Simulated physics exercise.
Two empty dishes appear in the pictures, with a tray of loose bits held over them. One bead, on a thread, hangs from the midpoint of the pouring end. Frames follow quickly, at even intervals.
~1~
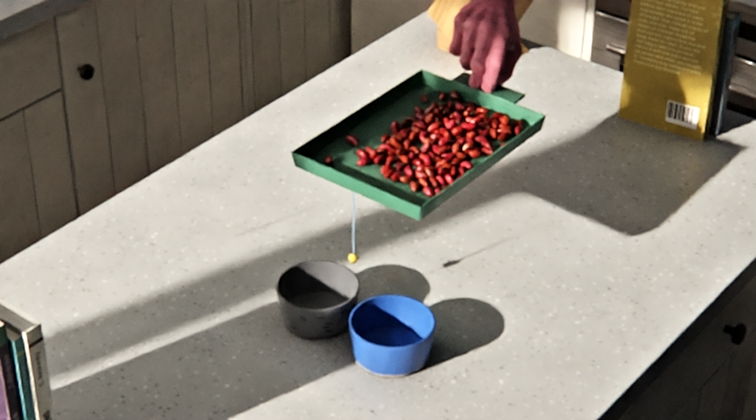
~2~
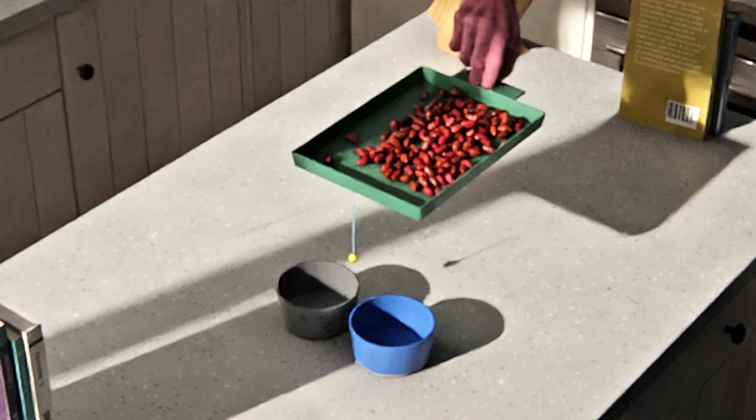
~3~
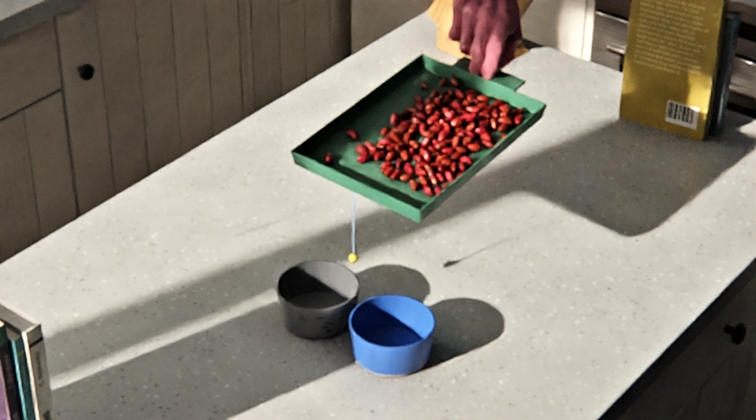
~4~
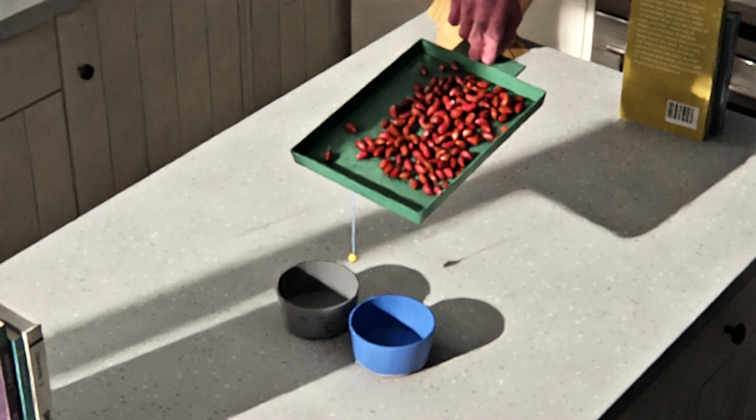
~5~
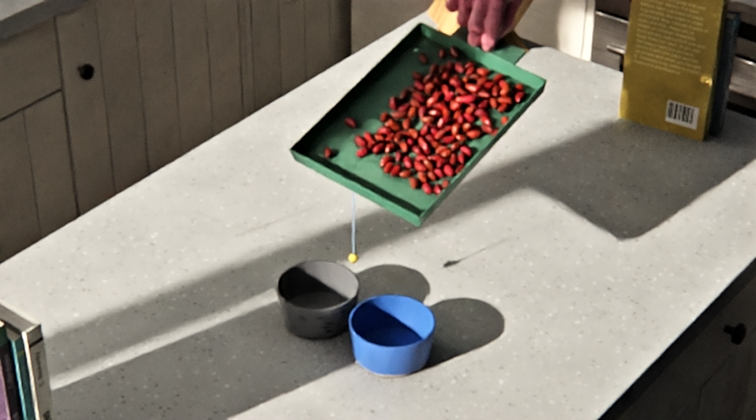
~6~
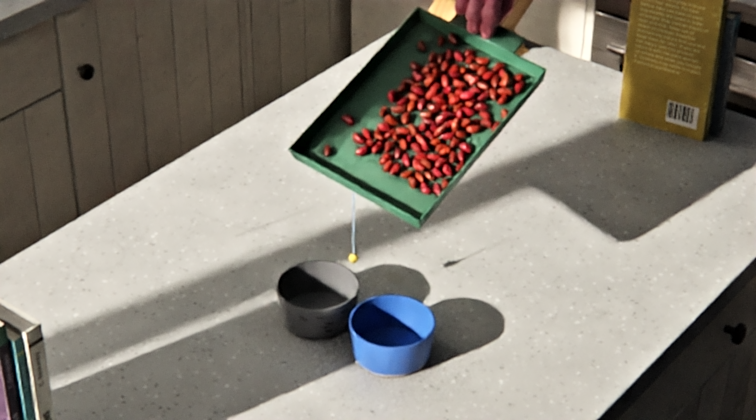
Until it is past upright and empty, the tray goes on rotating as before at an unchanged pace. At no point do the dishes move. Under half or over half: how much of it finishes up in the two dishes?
Watching it, the dishes hang on to most of it.
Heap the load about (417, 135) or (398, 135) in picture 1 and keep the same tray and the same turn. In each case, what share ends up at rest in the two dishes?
In order, 70 % then 70 %.
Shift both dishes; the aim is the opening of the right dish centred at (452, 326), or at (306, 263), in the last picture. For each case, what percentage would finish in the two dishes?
60% for the first placement, 0% for the second.
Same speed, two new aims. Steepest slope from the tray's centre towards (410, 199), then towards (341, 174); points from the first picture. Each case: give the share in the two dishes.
In turn some 60 and 40 per cent.
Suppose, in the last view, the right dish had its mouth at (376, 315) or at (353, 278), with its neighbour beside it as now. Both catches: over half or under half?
At place one in excess of half; at place two not up to half.
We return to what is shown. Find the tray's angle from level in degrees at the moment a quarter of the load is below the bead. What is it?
About 95°.
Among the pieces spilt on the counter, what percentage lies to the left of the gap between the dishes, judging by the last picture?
About 40 %.
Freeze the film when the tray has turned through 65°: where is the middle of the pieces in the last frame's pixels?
Look about (401, 165) in the last picture.
Shortly afterwards, tray tipped steeply; all but a few on the tray; only a few in the air.
Next, tray tipped past a quarter turn; near a third on the tray; near a third in the right dish; a little in the left dish; a little outside both; near a quarter in the air.
Some moments later, tray tipped past a quarter turn; near two thirds in the right dish; a little in the left dish; near a quarter outside both.
In the end, tray tipped past a quarter turn; near two thirds in the right dish; a little in the left dish; near a quarter outside both.
